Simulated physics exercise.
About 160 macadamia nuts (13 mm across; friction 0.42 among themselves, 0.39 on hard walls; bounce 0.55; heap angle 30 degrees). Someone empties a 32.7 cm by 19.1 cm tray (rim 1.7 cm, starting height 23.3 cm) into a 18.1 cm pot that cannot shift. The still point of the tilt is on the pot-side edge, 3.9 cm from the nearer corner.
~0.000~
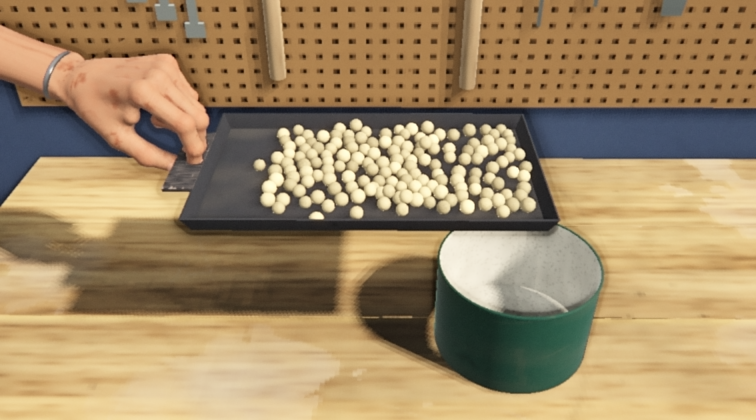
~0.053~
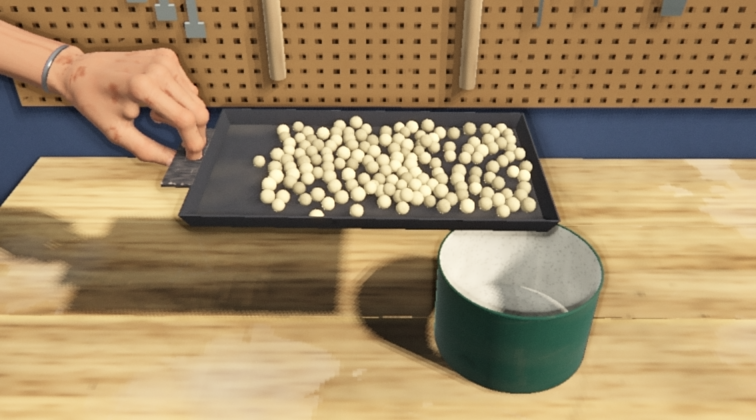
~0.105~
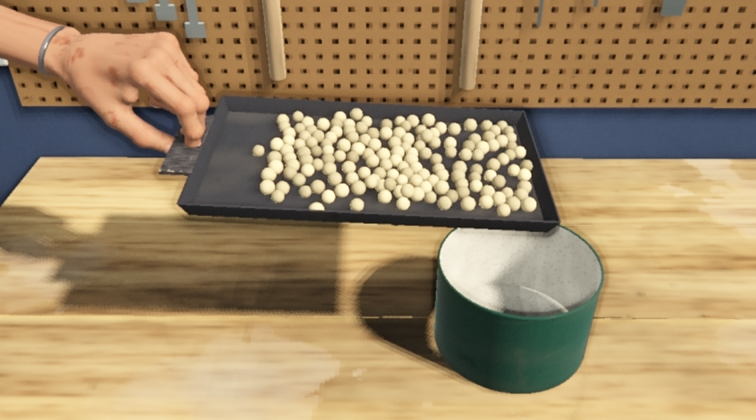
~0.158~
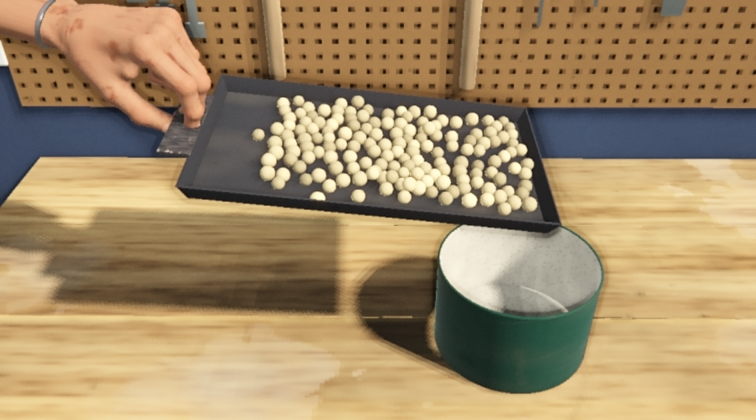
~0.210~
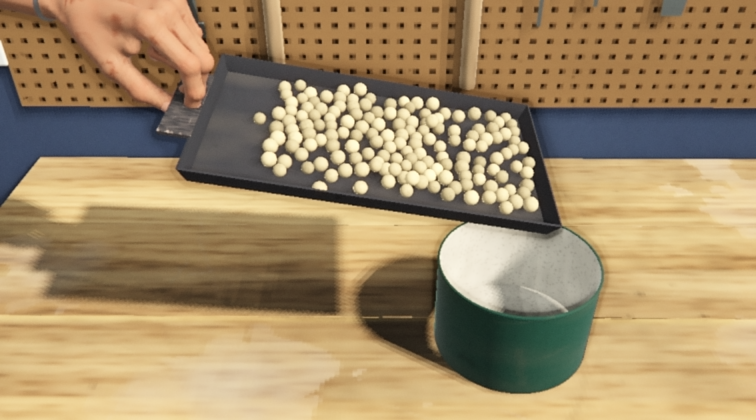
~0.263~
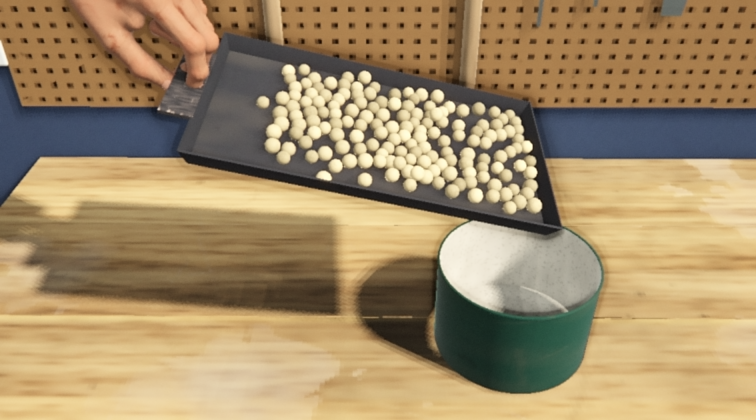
A hand lifts the left end of a dark tray of round, pale nuts, tilting it beside a green pot.
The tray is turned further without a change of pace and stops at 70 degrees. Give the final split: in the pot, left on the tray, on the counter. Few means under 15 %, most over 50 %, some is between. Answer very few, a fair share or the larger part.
Pot: A fair share, tray: Very few, counter: The larger part.
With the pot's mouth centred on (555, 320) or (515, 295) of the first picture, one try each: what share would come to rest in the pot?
Some 95 and 60 per cent.
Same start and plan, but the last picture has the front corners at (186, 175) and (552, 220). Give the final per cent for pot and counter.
Pot 20, counter 80.
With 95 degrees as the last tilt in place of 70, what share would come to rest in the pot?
Then about 30 per cent.
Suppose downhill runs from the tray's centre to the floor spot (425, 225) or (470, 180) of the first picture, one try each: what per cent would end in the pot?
Some 0 and 60 per cent.
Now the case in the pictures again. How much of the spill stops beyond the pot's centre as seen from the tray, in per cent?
Roughly 90 per cent.
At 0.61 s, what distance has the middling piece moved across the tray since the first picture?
About 8 cm.
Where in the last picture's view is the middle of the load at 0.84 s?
Around (550, 184).
After 0.61 s, tilt 42 degrees; the tray holds 100 %, the pot 0 %.
Then, at 0.84 s, tilt 60 degrees; the tray holds 75 %, the pot 5 %.
After 1.18 s, tilt 70 degrees; the tray holds 15 %, the pot 20 %.
In the end, at 2.5 s, pot 30 %, tray 5 %, counter 65 %.
